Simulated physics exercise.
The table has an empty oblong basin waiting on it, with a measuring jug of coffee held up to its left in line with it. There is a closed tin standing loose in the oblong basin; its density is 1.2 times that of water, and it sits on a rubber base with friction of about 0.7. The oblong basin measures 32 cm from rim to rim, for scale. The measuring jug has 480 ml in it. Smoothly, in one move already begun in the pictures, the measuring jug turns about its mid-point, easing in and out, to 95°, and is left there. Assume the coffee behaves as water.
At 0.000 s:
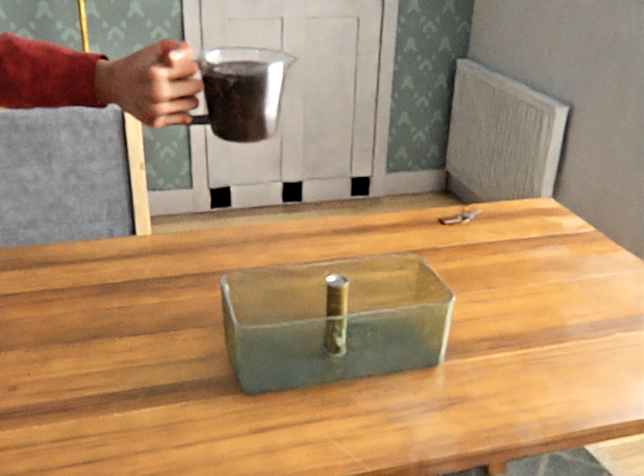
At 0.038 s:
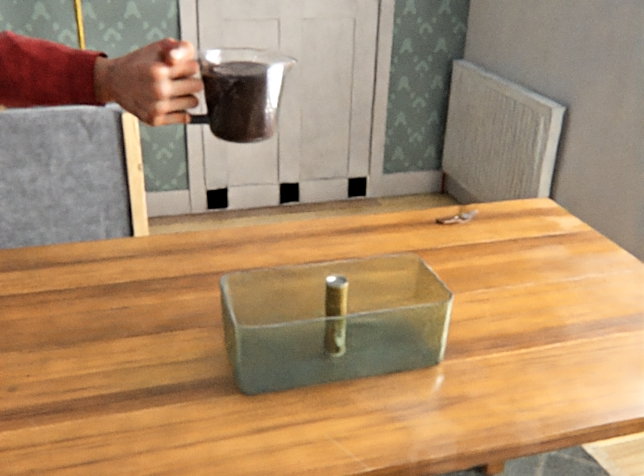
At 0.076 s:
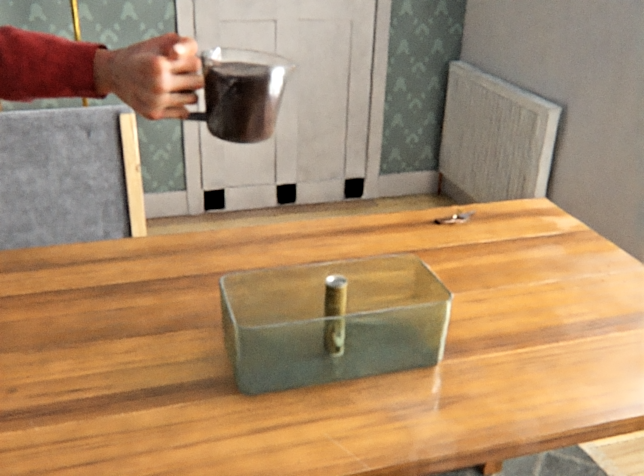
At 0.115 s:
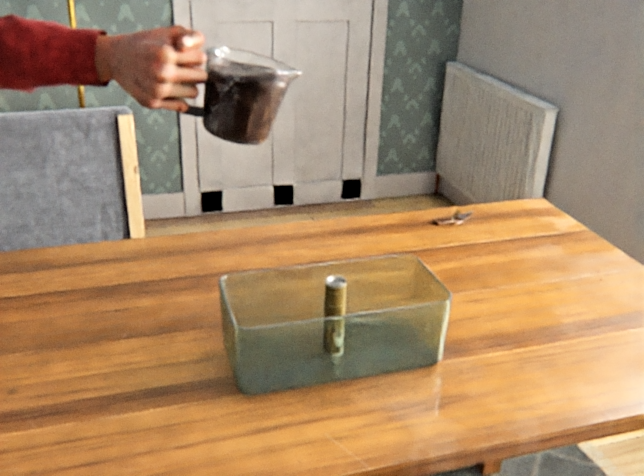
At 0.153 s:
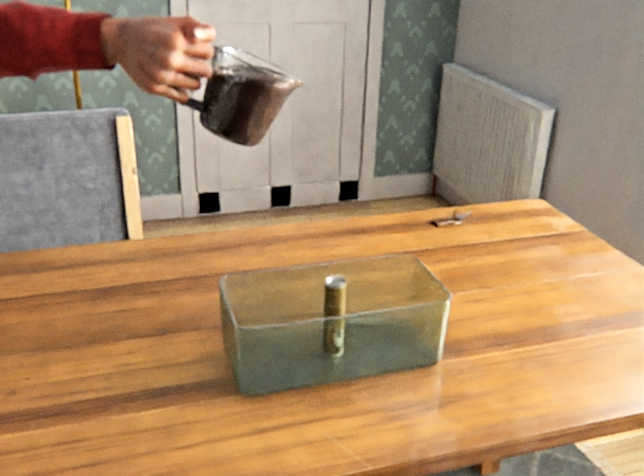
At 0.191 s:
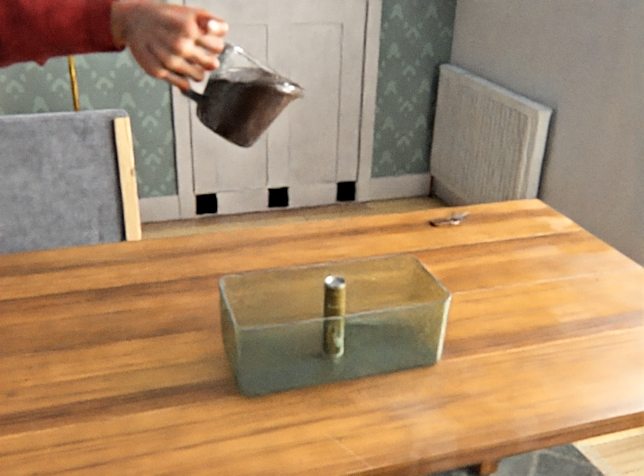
The clip opens on a hand in a red sleeve holding a clear jug of dark liquid level above a wooden table, left of an oblong glass basin with a small tin standing inside. The hand then tilts the jug clockwise, slowly at first and then faster, lowering its spout toward the right.
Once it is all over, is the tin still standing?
Yes.
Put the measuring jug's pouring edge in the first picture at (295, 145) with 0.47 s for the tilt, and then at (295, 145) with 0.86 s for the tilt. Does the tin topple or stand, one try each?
In the first try it comes down; in the second it comes down.
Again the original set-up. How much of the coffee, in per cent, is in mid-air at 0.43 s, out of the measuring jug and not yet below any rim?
Near 54 per cent of it all.
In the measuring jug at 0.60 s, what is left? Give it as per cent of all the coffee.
12 %.
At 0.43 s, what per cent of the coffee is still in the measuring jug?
Roughly 44 %.
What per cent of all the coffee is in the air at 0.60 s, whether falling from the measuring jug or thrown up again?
Near 38 per cent, I'd say.
By 0.43 s the tilt is 93° and 45 per cent is still to pour; the tin stands where it began.
By 0.60 s the tilt is 95° and 12 per cent is still to pour; the tin stands where it began.
By 0.77 s the tilt is 95° and 2 per cent is still to pour; the tin stands where it began.
By 0.97 s the tilt is 95° and 0 per cent is still to pour; the tin stands where it began.
At rest the tin stands where it began.
